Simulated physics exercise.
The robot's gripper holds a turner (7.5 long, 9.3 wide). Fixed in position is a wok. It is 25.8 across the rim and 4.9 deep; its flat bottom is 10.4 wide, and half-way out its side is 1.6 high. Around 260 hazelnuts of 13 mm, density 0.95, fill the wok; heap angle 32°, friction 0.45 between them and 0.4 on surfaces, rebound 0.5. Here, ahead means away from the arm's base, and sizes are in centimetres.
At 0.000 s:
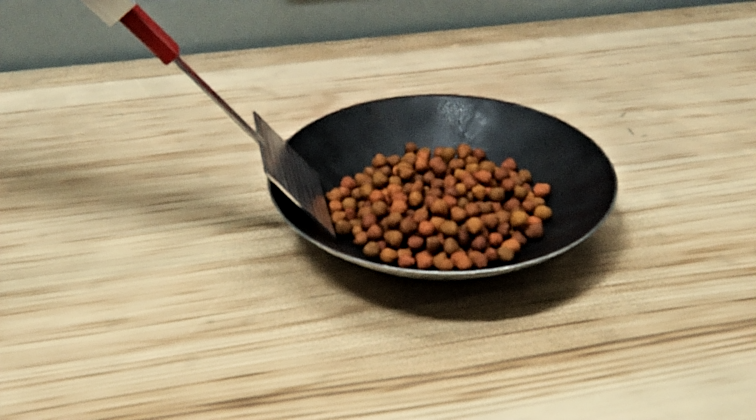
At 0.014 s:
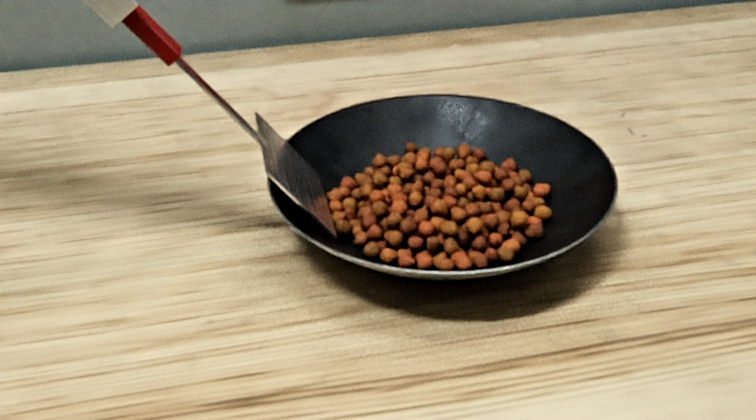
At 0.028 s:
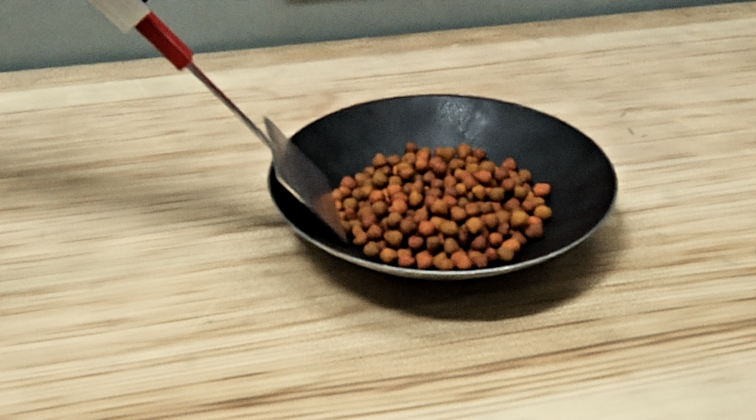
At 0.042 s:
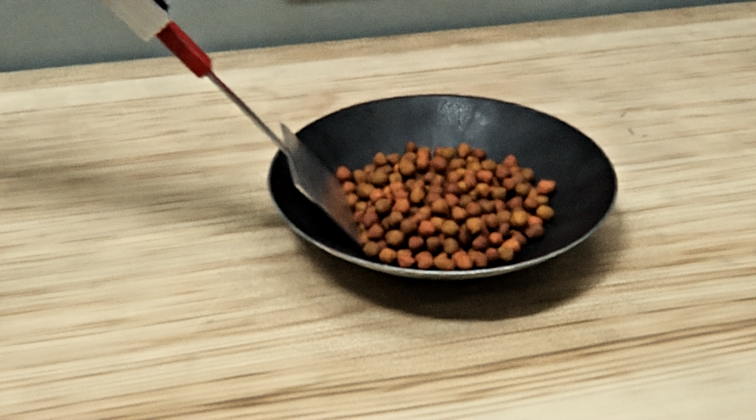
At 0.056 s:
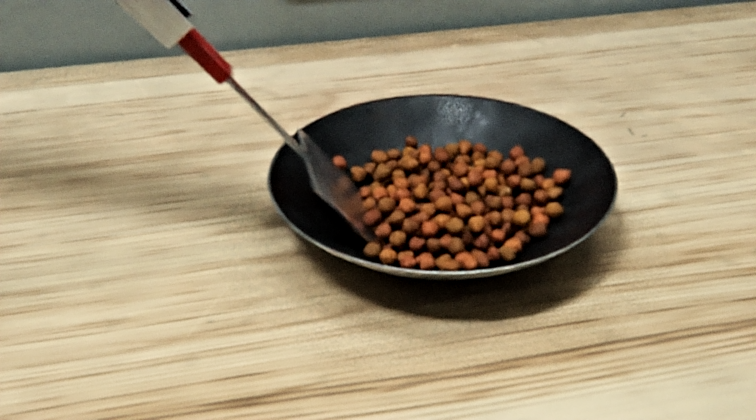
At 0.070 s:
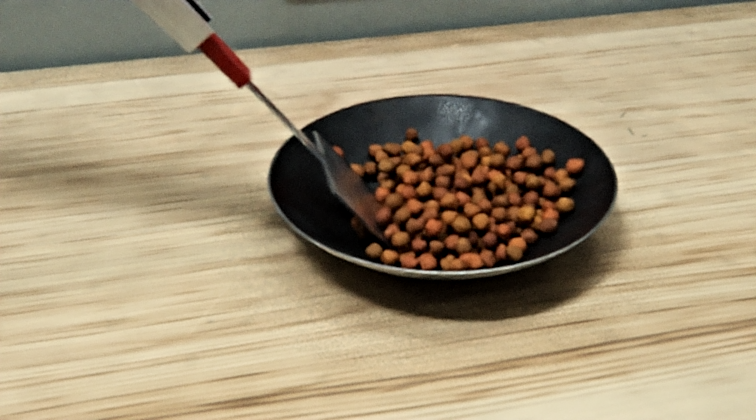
Red-handled turner sliding rightward through a black wok on a wooden surface, pushing a heap of small brown pieces to the right.
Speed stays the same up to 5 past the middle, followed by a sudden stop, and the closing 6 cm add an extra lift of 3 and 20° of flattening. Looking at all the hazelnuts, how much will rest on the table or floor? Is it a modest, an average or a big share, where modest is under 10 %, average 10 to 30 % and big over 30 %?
Average.
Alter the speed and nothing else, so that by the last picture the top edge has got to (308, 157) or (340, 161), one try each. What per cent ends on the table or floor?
Roughly 5 and 25 percent.
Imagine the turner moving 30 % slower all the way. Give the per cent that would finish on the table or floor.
In that case, around 5 per cent would end on the table or floor.
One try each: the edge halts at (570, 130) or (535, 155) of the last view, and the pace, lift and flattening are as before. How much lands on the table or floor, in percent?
First try roughly 50 percent, second roughly 45 percent.
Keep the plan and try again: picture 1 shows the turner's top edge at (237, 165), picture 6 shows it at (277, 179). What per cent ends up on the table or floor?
Near 0 in a hundred.
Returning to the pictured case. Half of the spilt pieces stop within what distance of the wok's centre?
The answer is around 20 cm.
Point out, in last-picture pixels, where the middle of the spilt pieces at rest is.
At about (671, 187) in the last picture.
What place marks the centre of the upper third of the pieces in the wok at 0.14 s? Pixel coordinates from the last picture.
I'd put it close to (529, 172).
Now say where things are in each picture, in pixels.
Turner top edge at (259, 140), sloping 54°; upper third of the load around (437, 197), from x 335 to 545, top at y 150; 262 in the wok, in the first picture.
Turner top edge at (261, 141), sloping 54°; upper third of the load around (437, 197), from x 335 to 545, top at y 150, in the second picture.
Turner top edge at (271, 145), sloping 54°; upper third of the load around (437, 198), from x 335 to 545, top at y 150, in the third picture.
Turner top edge at (288, 152), sloping 54°; upper third of the load around (437, 196), from x 340 to 545, top at y 150, in the fourth picture.
Turner top edge at (306, 157), sloping 54°; upper third of the load around (445, 188), from x 340 to 560, top at y 145, in the fifth picture.
Turner top edge at (323, 160), sloping 54°; upper third of the load around (463, 182), from x 335 to 575, top at y 135; 262 in the wok, in the sixth picture.
By 0.10 s, sloping 53°, highest piece 6 above the table; 262 in the wok.
By 0.14 s, sloping 45°, highest piece 6 above the table; 261 in the wok, 1 on the blade or in flight.
By 0.36 s, sloping 34°, highest piece 7 above the table; 219 in the wok, 35 on the table or floor, 8 on the blade or in flight.
By 1.41 s, sloping 34°, highest piece 5 above the table; 218 in the wok, 44 on the table or floor.
Final count, 218 in the wok, 44 on the table or floor. That is 17 % on the table or floor.
